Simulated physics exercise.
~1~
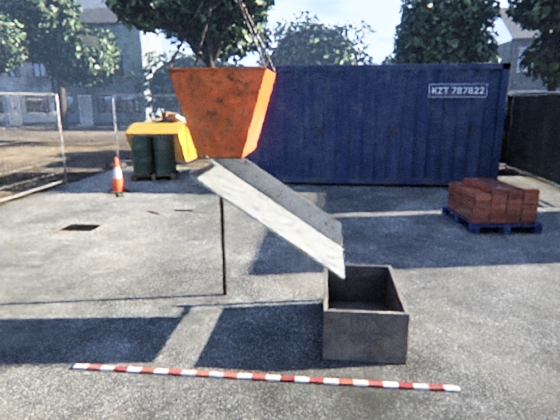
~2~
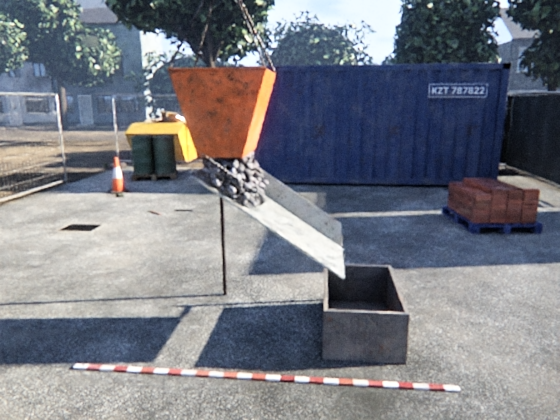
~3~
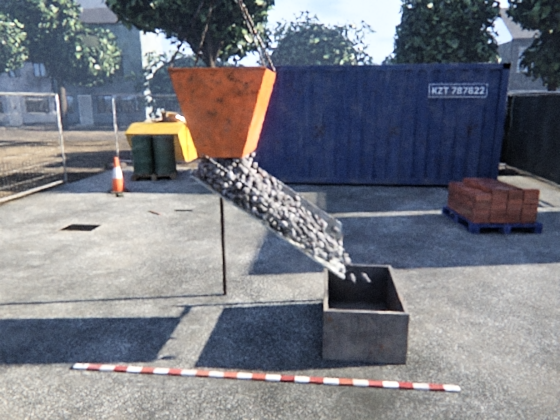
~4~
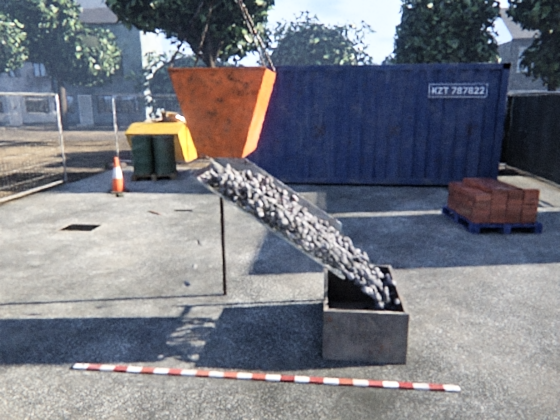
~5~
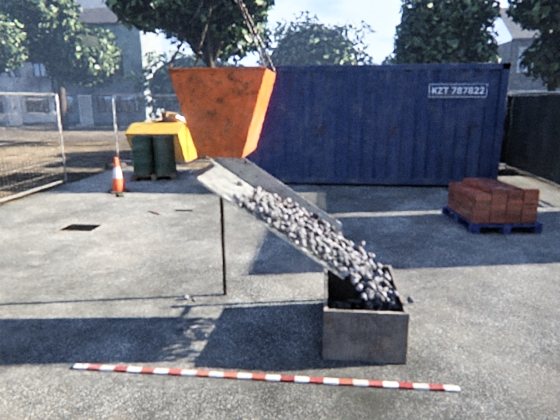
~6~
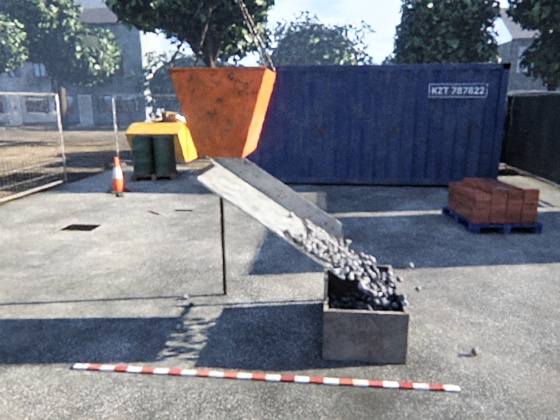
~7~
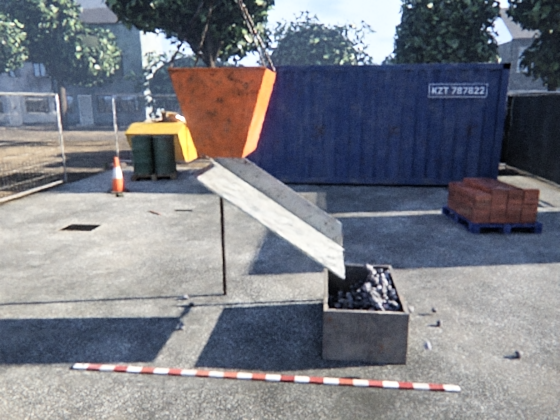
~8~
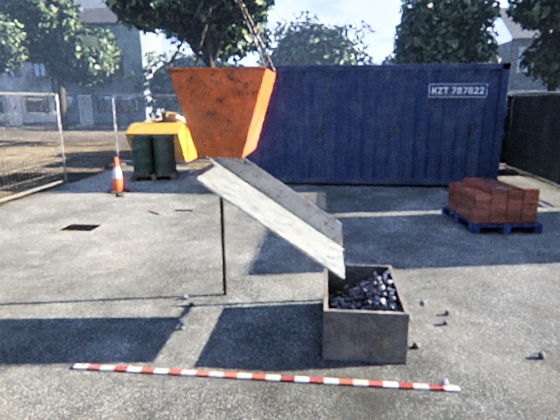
In a paved yard with a blue shipping container and a stack of bricks behind, an orange skip hangs above a sloping steel chute that leads down to an open grey bin. Grey stones drop from the bottom of the skip onto the top of the chute. They spread down the slope to the right, covering it, and the first few tip off its lower end into the bin. The stream pours in while the upper chute clears, and the last stones slide off. Nearly all settle in a heap inside the bin, with a few scattered on the ground to its right.
